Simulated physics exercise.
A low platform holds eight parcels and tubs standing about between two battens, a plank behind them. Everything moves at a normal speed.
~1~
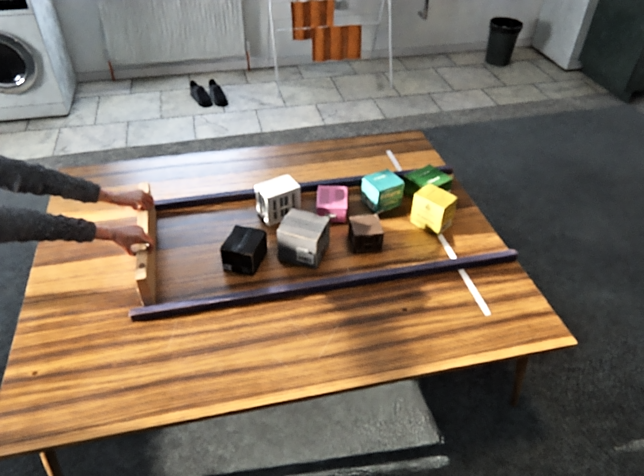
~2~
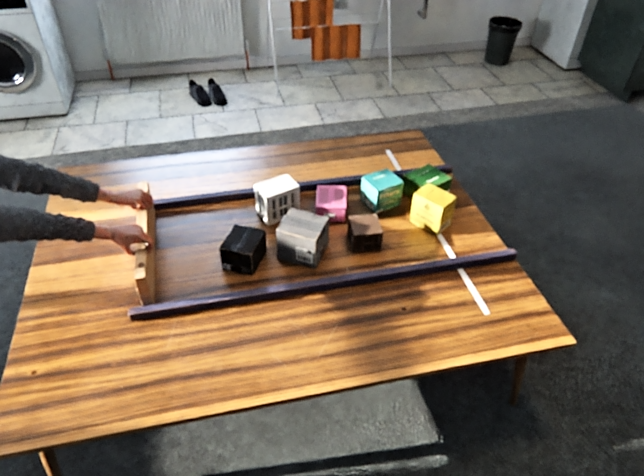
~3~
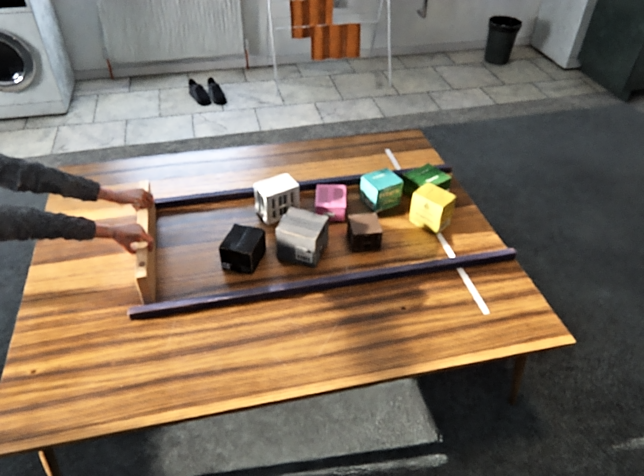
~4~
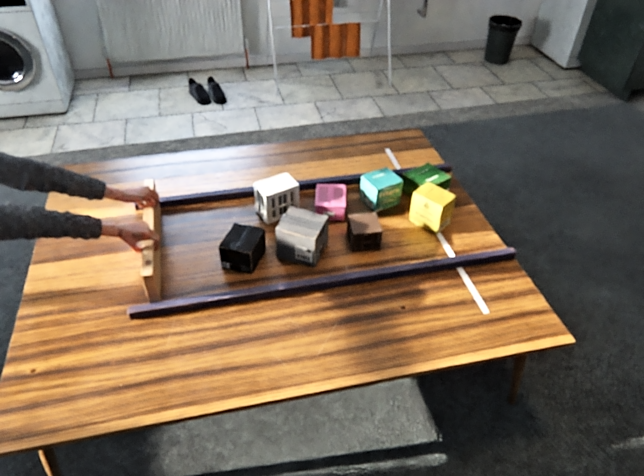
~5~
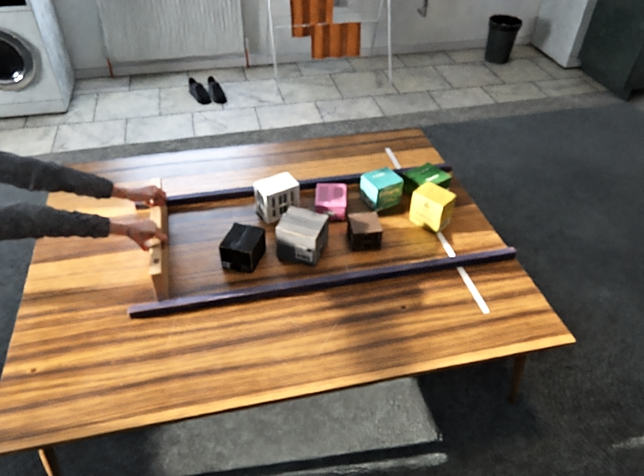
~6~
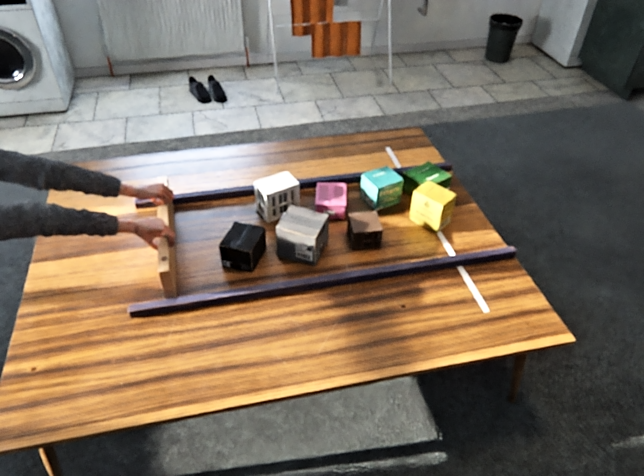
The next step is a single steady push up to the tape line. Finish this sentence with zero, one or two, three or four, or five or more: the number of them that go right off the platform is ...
The number of them that go right off the platform is three or four.
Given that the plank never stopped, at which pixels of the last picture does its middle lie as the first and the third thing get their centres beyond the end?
At (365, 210) for the first, at (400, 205) for the third.
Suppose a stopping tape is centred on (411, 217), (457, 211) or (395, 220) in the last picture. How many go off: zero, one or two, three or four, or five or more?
One after the other, the answers are either three or four; 5 or more; either one or two.
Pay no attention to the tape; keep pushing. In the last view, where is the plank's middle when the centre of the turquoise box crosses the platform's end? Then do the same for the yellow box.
Roughly (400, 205); roughly (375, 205).
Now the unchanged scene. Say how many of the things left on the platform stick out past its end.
The total here is 2.
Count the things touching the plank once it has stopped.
It adds up to 2.
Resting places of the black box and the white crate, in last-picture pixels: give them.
About (450, 213), and about (435, 180).
Early on, none off yet; green parcel at rest near (426, 183); yellow box at rest near (433, 207); turquoise box at rest near (381, 188).
A while later, none off yet; green parcel at rest near (426, 183); yellow box moving near (434, 207); turquoise box travelled a little near (391, 188).
Further along, none off yet; green parcel leaning a little near (480, 181); yellow box travelled well along near (489, 198); turquoise box travelled well along near (448, 180).
Finally, the number that fall off is three or four; lost, brown crate, turquoise box, yellow box and green parcel.
